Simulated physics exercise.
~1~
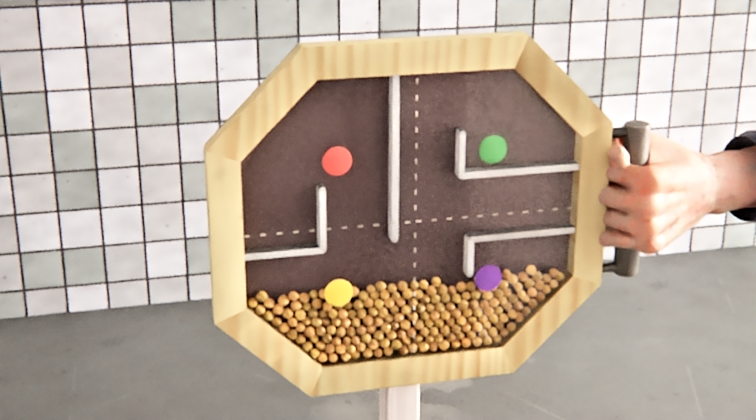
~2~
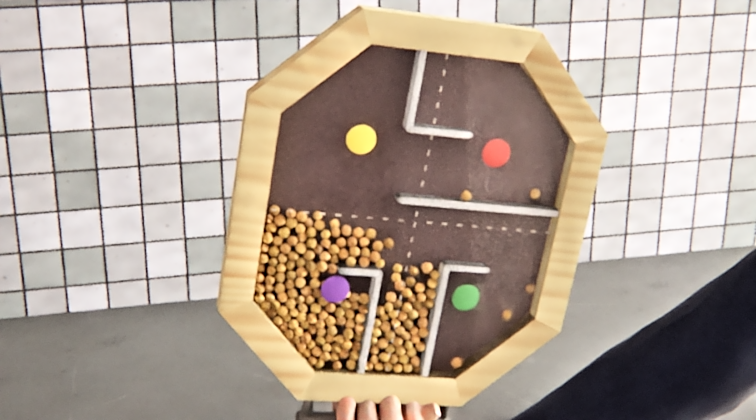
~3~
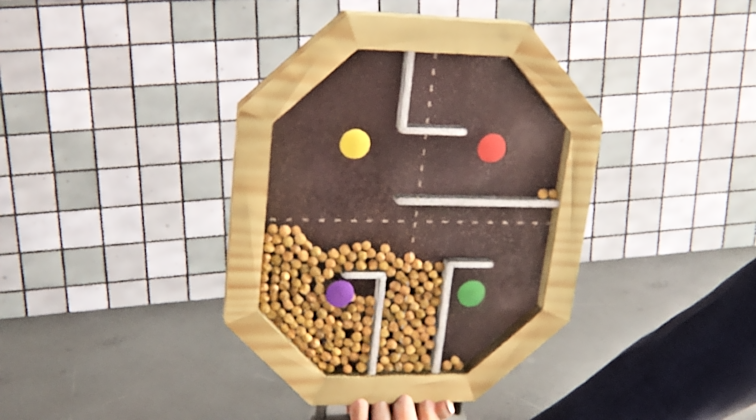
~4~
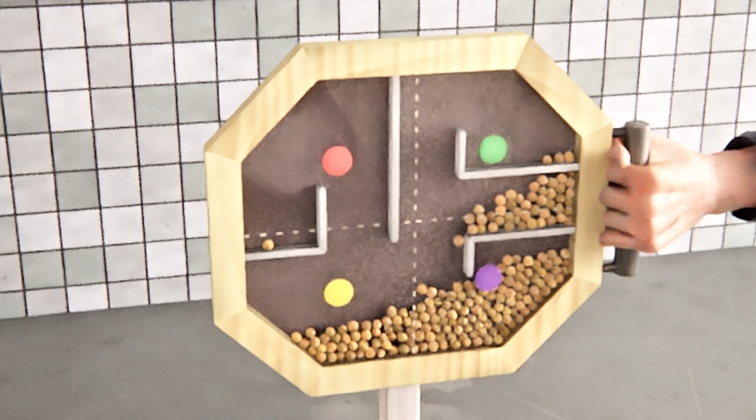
Before a tiled wall, a hand turns a bead-filled case clockwise, then back level, beads resting mostly around purple.
